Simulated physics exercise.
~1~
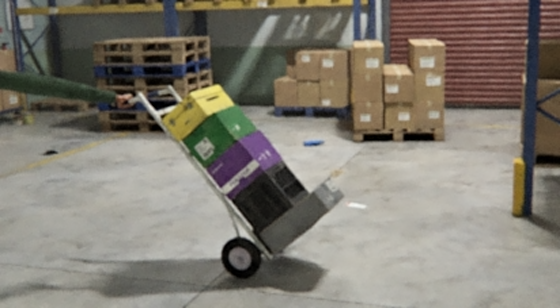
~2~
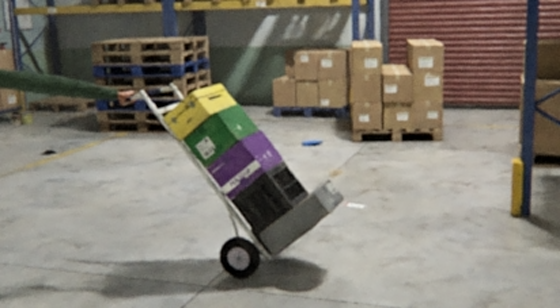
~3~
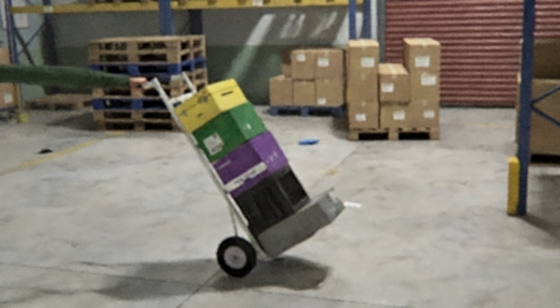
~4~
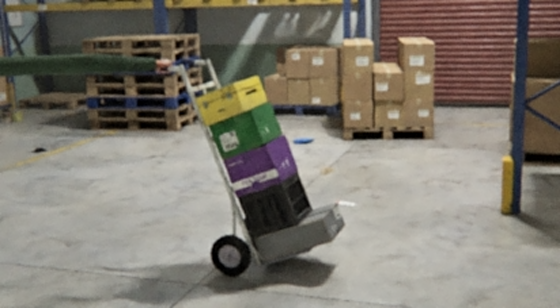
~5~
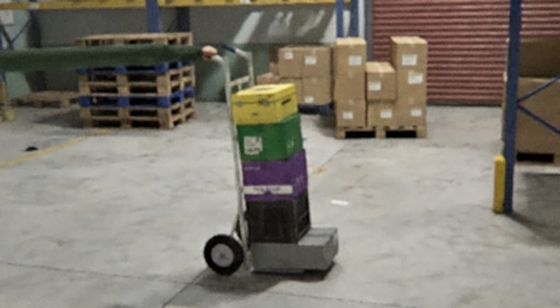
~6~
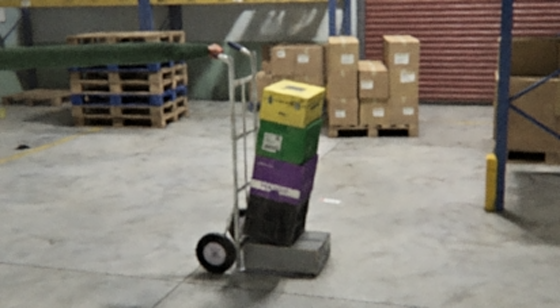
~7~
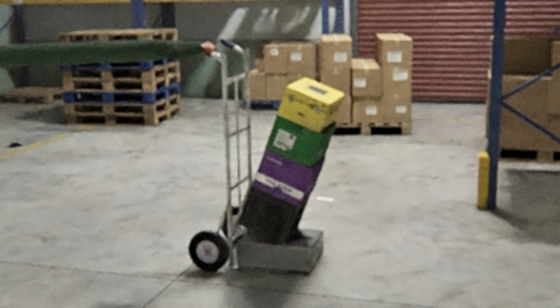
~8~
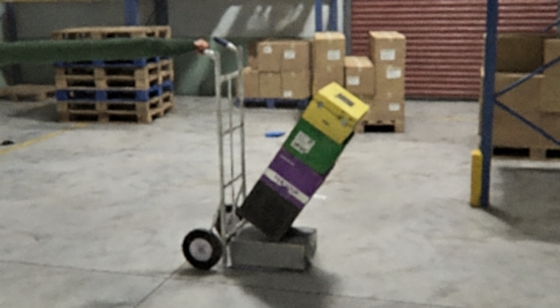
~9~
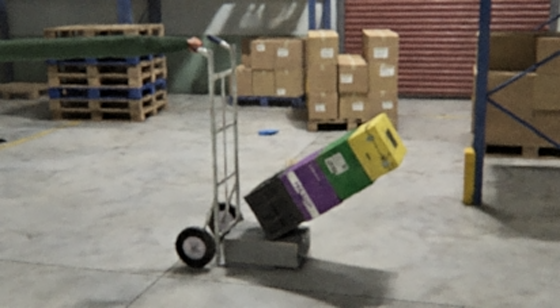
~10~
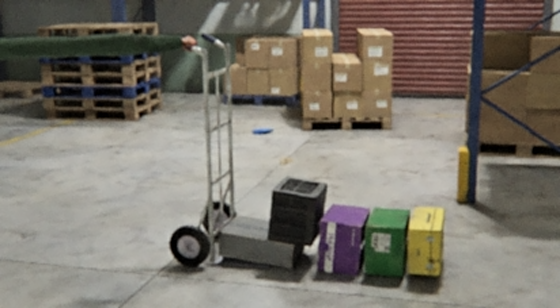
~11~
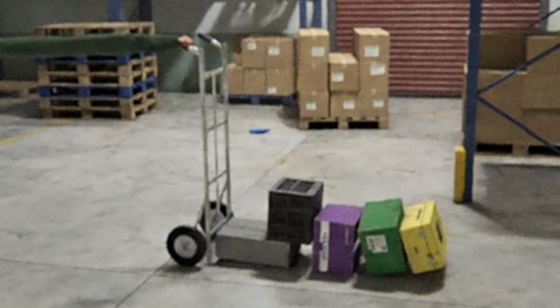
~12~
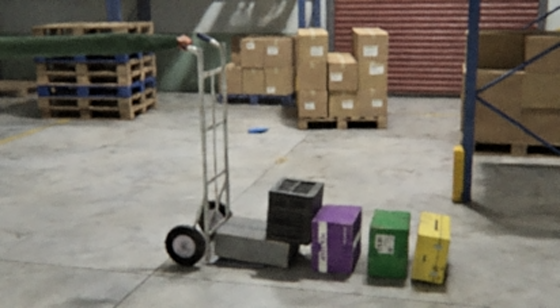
A hand truck stands tilted back on its wheels in a warehouse, seen from the side, held by a green-sleeved arm reaching in from the left. On it a yellow box tops a green one, a purple one, a black crate and a low grey block, with pallets and brown cartons behind. The arm swings the truck upright as the view pans slightly right. The upper four lean away from the frame and topple rightward together. The yellow, green and purple boxes end in a row on the floor, while the black crate lies tipped against the grey block, still on the truck.
